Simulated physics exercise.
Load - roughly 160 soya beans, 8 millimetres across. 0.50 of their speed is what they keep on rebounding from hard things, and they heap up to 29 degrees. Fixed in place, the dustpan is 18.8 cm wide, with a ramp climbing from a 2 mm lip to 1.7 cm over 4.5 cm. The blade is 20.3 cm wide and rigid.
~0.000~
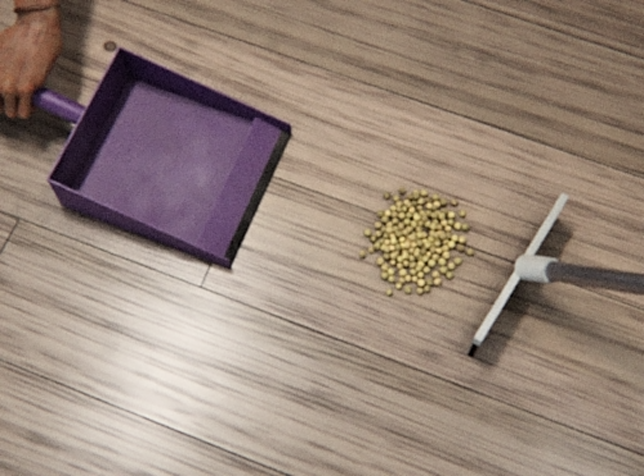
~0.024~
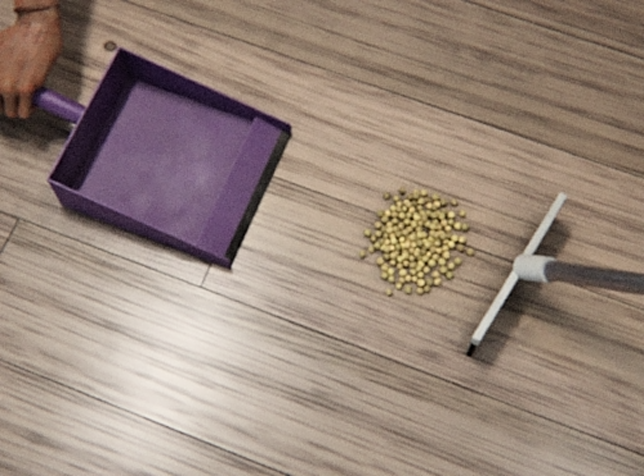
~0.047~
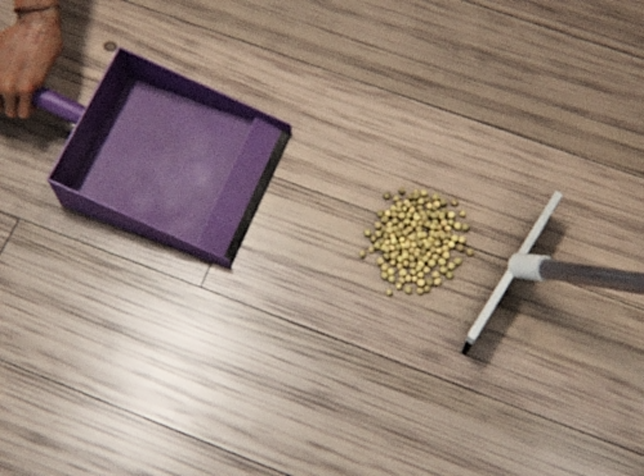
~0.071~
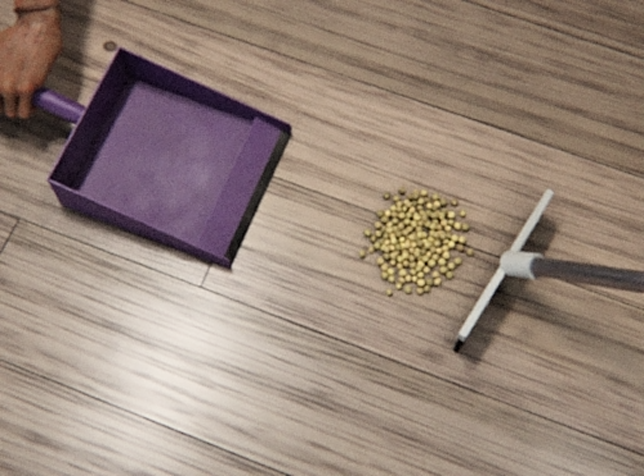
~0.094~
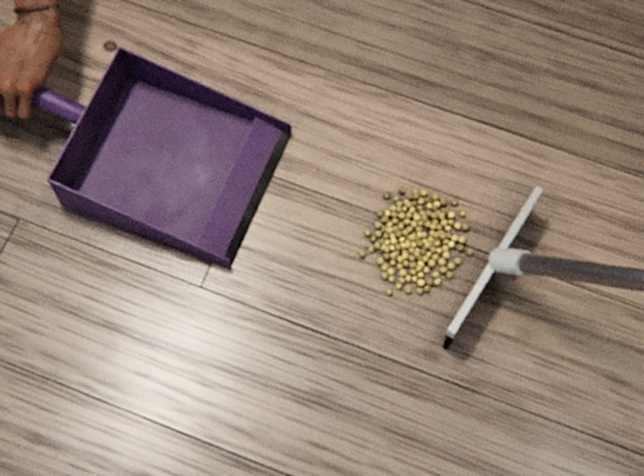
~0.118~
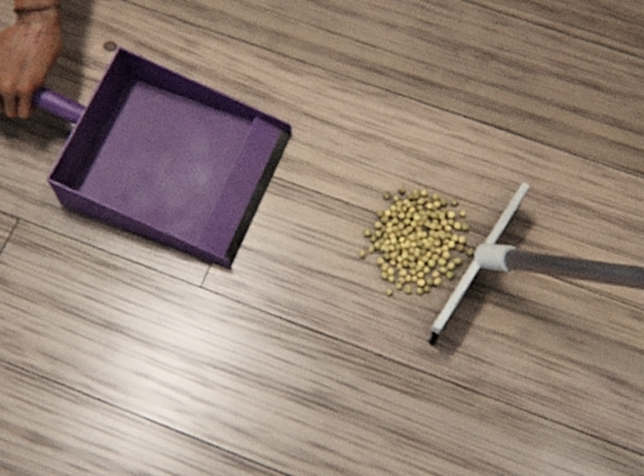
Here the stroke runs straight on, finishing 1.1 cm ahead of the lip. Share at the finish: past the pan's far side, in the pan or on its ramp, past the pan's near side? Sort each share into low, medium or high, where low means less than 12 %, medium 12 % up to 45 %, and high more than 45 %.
Shares - past the pan's far side: Medium, in the pan or on its ramp: Medium, past the pan's near side: Low.
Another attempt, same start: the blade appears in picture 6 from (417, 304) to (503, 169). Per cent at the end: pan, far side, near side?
Per cent by place - pan 35, far side 30, near side 5.
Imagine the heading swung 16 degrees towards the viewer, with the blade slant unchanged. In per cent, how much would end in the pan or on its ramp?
It comes to roughly 10 in a hundred.
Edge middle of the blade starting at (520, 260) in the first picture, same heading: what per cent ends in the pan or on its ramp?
Close to 25 in a hundred.
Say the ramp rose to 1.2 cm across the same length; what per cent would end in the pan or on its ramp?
Estimate with the new ramp: Some 25 in a hundred.
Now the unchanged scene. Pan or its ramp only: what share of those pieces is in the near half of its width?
Something like 50 in a hundred.
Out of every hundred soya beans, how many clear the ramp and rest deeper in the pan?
Roughly 0 percent.
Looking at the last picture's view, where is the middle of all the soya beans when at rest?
About (275, 178).
After 0.30 s, middle of the blade 15 cm from the lip; 0 % over the lip, far side 10 %, near side 0 %.
Then, at 0.42 s, middle of the blade 7 cm from the lip; 0 % over the lip, far side 15 %, near side 0 %.
Then, at 0.67 s, middle of the blade 3 cm from the lip; 20 % over the lip, far side 20 %, near side 0 %.
By 1.5 s all is still; far side 20 %, pan 20 %, near side 0 %, in front of the lip or behind the blade 55 %.
